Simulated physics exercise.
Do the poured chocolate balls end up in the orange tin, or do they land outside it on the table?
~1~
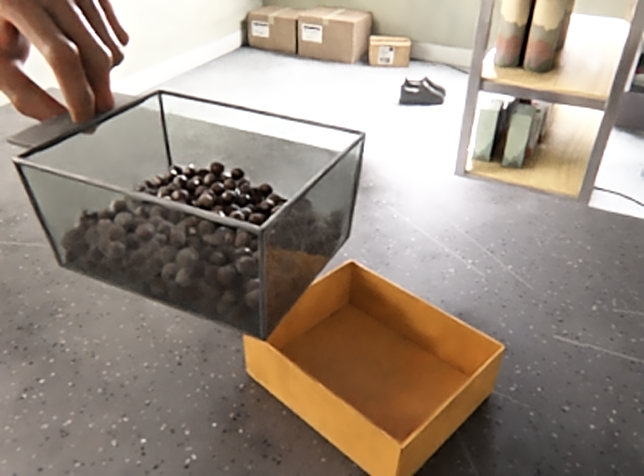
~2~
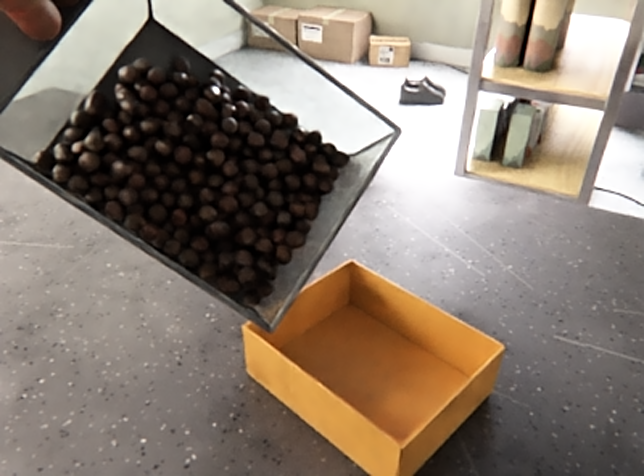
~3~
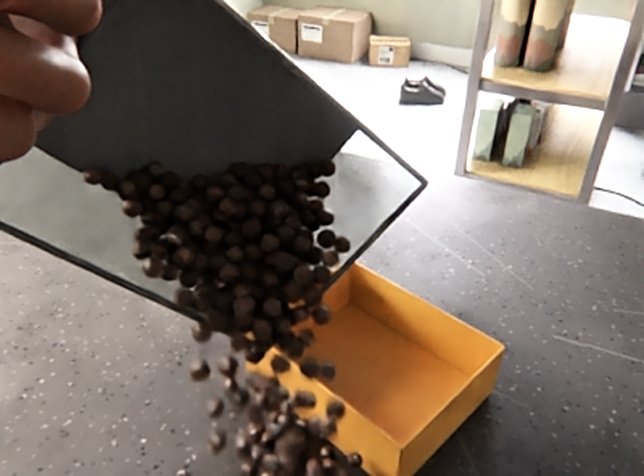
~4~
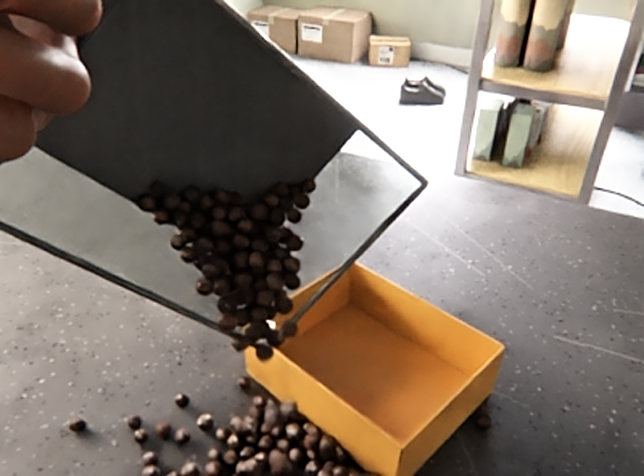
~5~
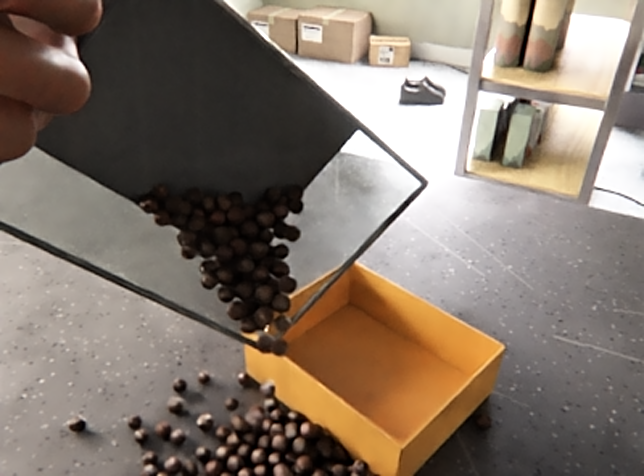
They land outside it on the table, leaving the orange tin looking empty, while a smaller share stays in the tilted glass box.
